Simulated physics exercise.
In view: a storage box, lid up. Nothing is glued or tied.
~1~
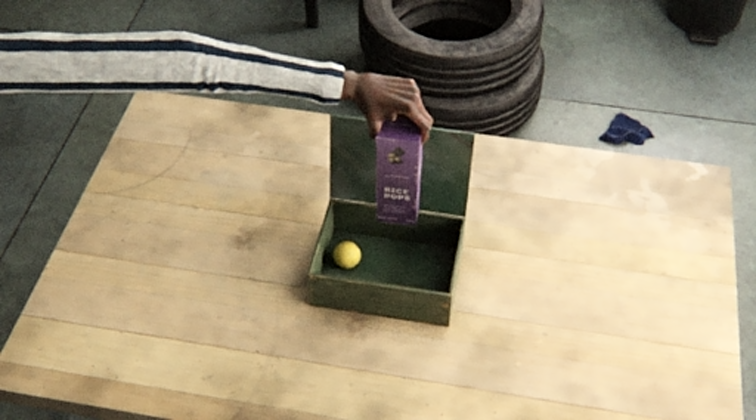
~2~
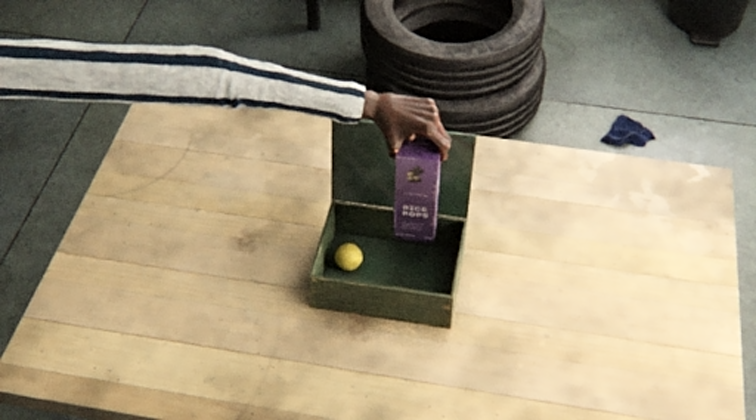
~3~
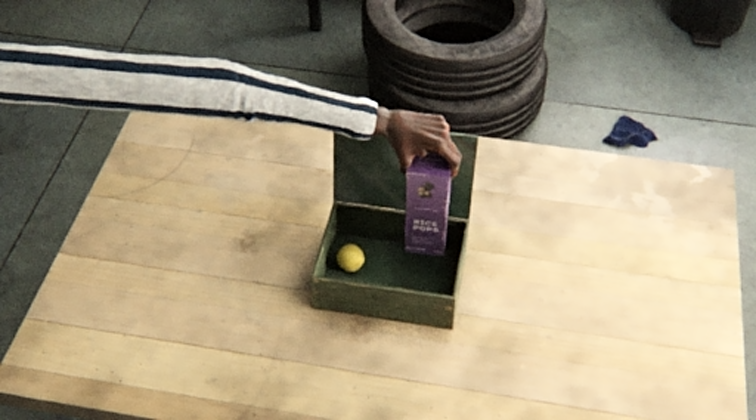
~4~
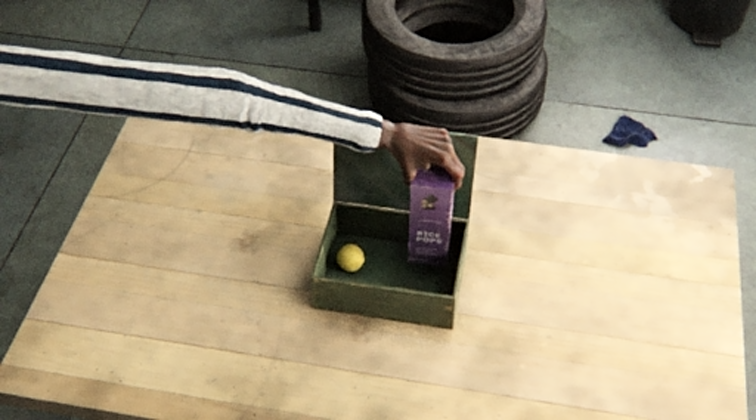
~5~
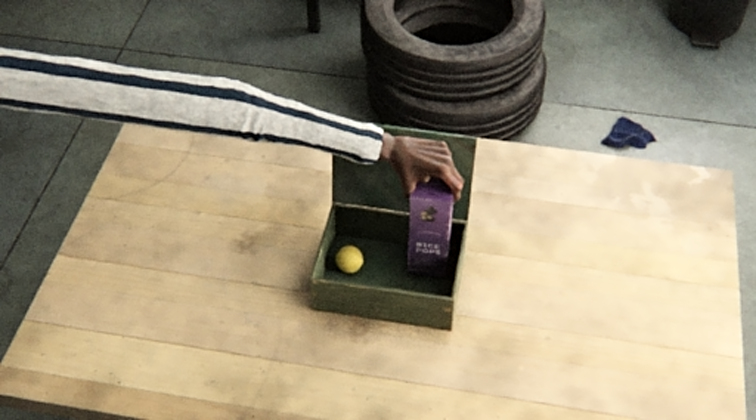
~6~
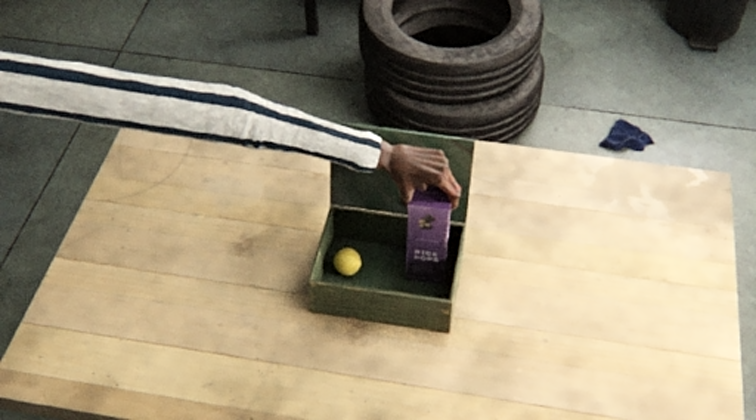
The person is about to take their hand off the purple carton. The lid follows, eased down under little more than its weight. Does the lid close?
Outcome: The lid stays ajar.
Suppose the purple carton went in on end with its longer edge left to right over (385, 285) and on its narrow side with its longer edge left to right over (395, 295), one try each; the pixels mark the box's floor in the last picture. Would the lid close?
In the first case it is held up; in the second case it closes.
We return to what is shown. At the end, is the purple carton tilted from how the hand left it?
It keeps its pose.
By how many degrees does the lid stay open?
Some 75° above the rim.
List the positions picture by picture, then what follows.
In the first frame, on its way; purple carton (399, 173); yellow lemon (347, 255).
In the second frame, on its way; purple carton (417, 191); yellow lemon (348, 257).
In the third frame, on its way; purple carton (428, 205); yellow lemon (350, 258).
In the fourth frame, on its way; purple carton (431, 217); yellow lemon (350, 258).
In the fifth frame, on its way; purple carton (430, 228); yellow lemon (349, 260).
In the sixth frame, in place under the hand; purple carton (428, 236); yellow lemon (347, 262).
Then, 1.00 s past the last view, lid starting down.
Then, 1.40 s past the last view, lid 77° above the rim.
Then, 3.90 s past the last view, purple carton resting near (428, 236).
Finally, lid 77° above the rim; both still in place. Final places as the last picture's camera would see them, purple carton near (428, 236).
